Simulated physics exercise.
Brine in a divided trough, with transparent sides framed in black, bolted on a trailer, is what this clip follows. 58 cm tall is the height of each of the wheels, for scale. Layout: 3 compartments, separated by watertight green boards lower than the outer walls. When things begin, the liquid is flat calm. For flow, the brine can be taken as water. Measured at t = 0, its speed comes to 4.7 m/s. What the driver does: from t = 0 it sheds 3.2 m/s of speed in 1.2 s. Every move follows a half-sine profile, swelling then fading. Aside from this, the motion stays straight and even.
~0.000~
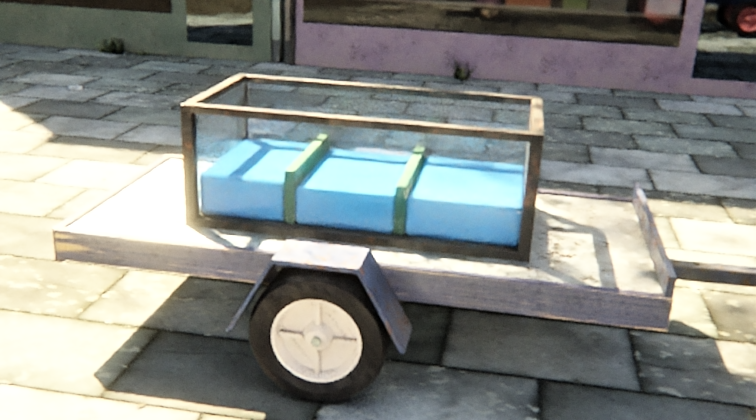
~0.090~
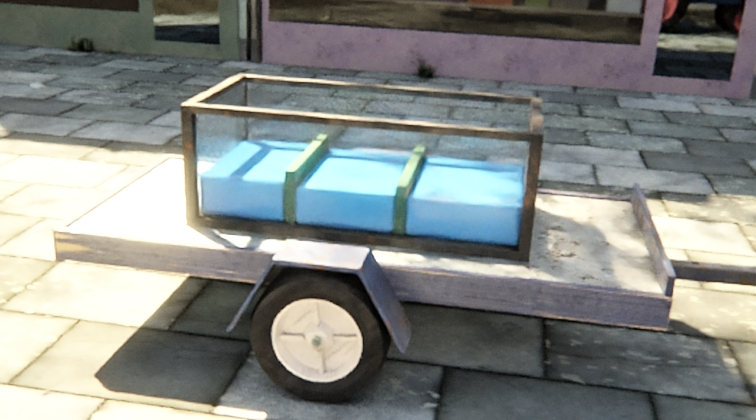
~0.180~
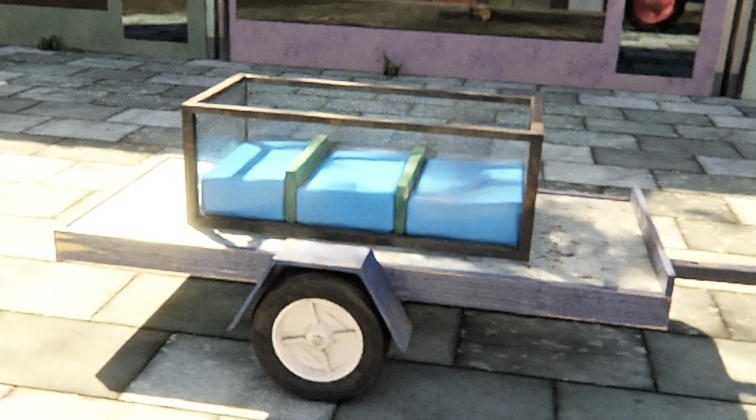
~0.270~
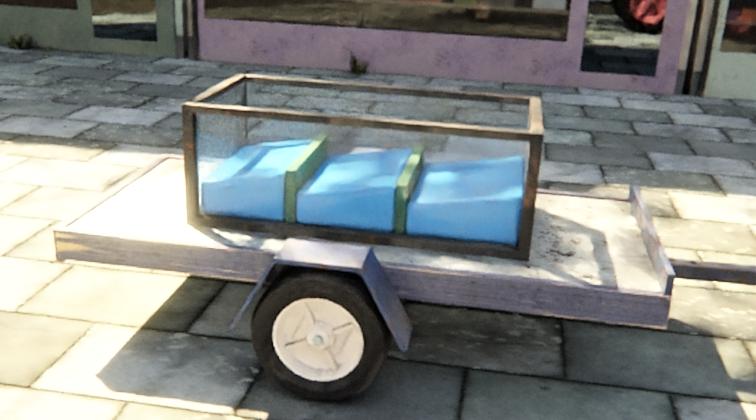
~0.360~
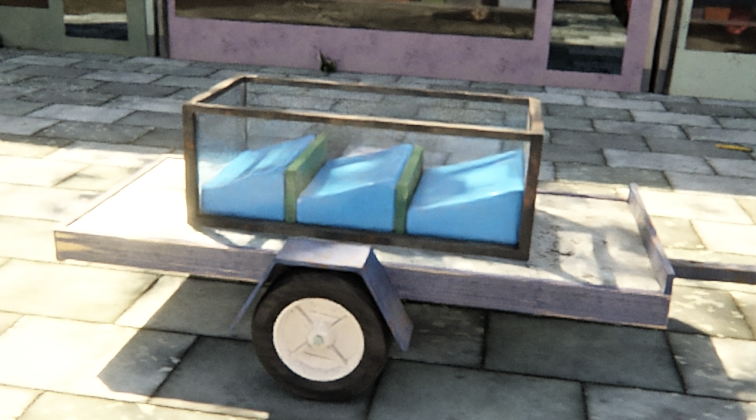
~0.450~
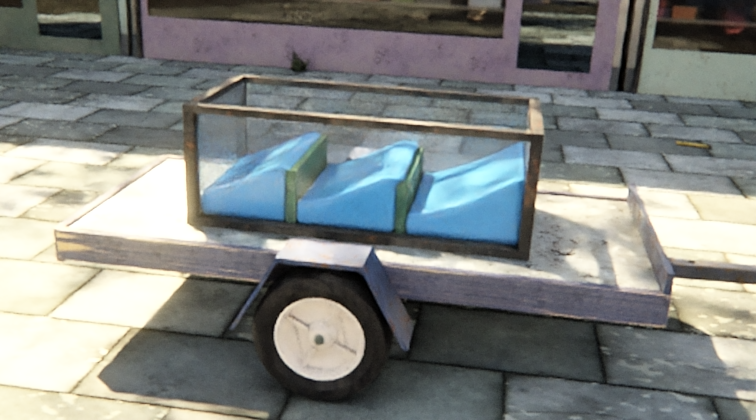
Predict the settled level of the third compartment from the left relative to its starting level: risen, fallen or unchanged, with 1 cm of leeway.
My guess is it gains liquid.
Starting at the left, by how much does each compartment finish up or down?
1 cm down, 1 cm down, 2 cm up.
Then, 0.85 s in, the compartments hold 17, 18, 21 cm, left to right.
Then, 1.25 s in, the compartments hold 17, 17, 22 cm, left to right.
Then, 1.75 s in, the compartments hold 17, 17, 22 cm, left to right.
Then, 4.18 s in, the compartments hold 17, 18, 21 cm, left to right.
